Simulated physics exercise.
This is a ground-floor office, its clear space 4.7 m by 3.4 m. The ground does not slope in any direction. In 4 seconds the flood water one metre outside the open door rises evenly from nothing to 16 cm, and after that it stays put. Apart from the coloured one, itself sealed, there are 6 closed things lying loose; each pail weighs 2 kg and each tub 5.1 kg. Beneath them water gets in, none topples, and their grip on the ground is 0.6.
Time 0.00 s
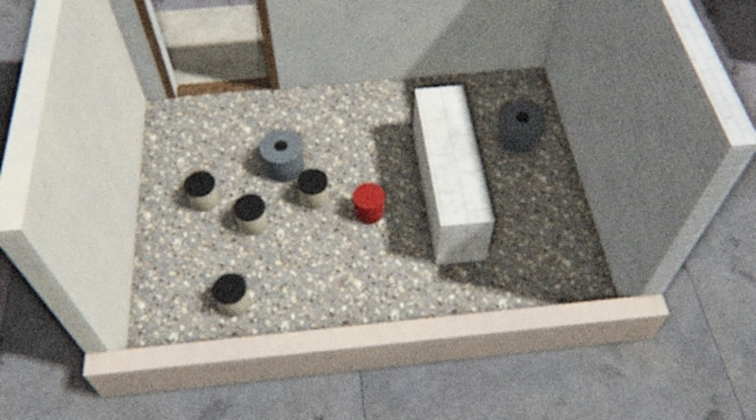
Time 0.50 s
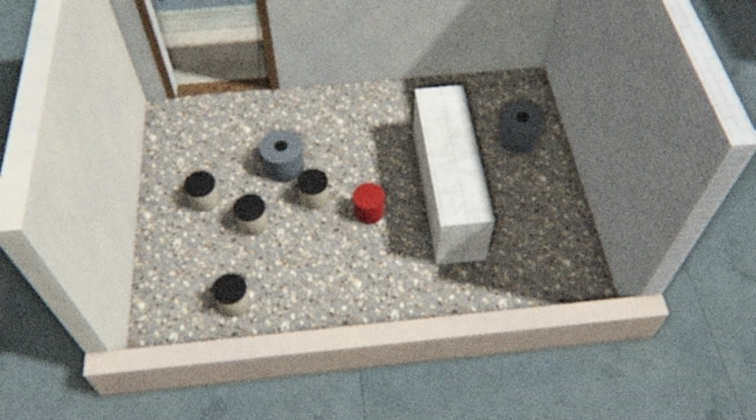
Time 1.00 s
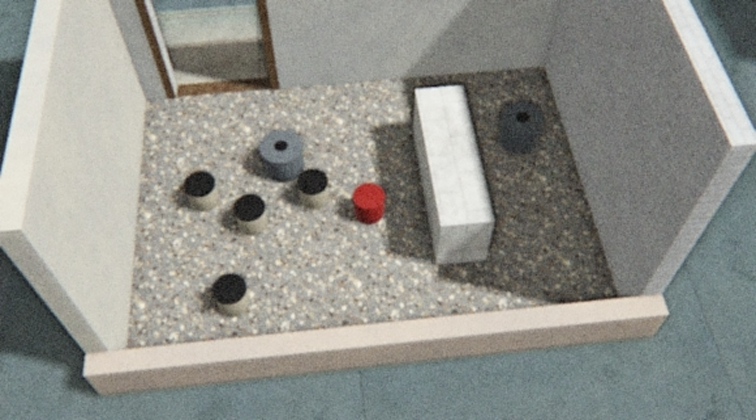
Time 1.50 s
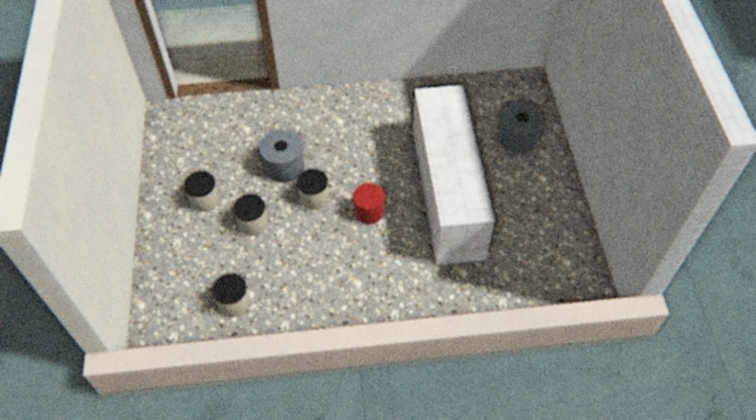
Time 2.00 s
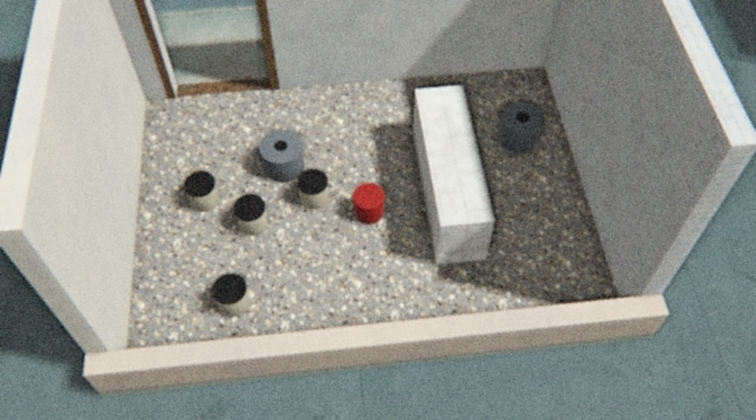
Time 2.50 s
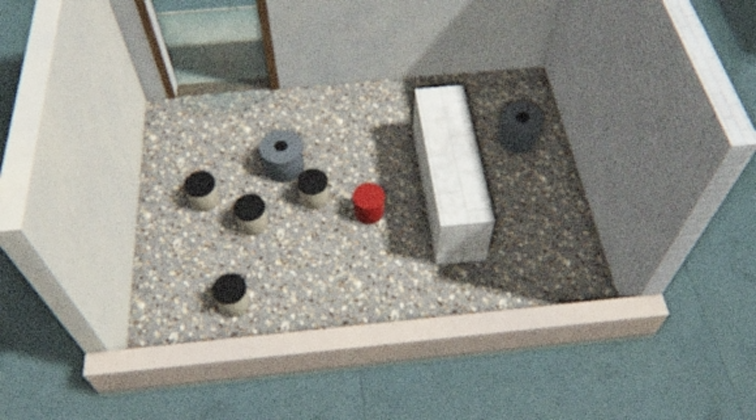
A red pail and several dark-topped containers stand still on the speckled floor throughout.
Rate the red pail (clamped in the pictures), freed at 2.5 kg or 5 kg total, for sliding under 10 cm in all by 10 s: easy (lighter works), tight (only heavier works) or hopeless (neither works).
Tight.
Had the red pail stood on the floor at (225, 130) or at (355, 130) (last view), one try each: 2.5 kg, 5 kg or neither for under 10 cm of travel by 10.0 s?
The first try gives failure with both; the second gives success with both.
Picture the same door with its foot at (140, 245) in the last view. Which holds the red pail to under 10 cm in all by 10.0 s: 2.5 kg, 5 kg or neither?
If so, both fall short.
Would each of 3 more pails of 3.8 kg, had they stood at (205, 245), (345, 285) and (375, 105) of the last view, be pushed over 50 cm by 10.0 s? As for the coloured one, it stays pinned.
In that order: Beyond it, beyond it, within it.
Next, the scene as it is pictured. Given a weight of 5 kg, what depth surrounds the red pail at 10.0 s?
Depth: Approx. 6 cm.
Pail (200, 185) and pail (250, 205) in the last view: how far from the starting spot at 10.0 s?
First 200 cm, then 350 cm.
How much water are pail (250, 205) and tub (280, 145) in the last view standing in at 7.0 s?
I'd put it at 6 cm and 4 cm respectively.
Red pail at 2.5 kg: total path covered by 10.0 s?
Roughly 60 cm.
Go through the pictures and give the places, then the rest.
The red pail at (369, 196) rests on the ground; 0.0 m2 under water; 0 of 7 have shifted, in the first picture.
The red pail at (369, 196), on the bottom; 0.0 m2 under water; 0 of 7 have shifted, in the second picture.
The red pail at (369, 196), on the bottom; water covers 0.0 m2; 0 of 7 have shifted, in the third picture.
The red pail at (369, 196), on the bottom; water covers 0.0 m2; 0 of 7 have shifted, in the fourth picture.
The red pail at (369, 196) rests on the ground; 0.0 m2 under water; 0 of 7 have shifted, in the fifth picture.
The red pail at (369, 196) rests on the ground; water covers 0.2 m2; 0 of 7 have shifted, in the sixth picture.
After 3.5 s the red pail would be 0 cm from its start with 2.5 kg and 0 cm from its start with 5 kg; 0 cm of water round it then.
After 4.5 s the red pail would be 0 cm from its start with 2.5 kg and 0 cm from its start with 5 kg; 0 cm of water round it then.
After 7.0 s the red pail would be 7 cm from its start with 2.5 kg and 0 cm from its start with 5 kg; 3 cm of water round it then.
After 10.0 s the red pail would be 49 cm from its start with 2.5 kg and 0 cm from its start with 5 kg; 6 cm of water round it then.
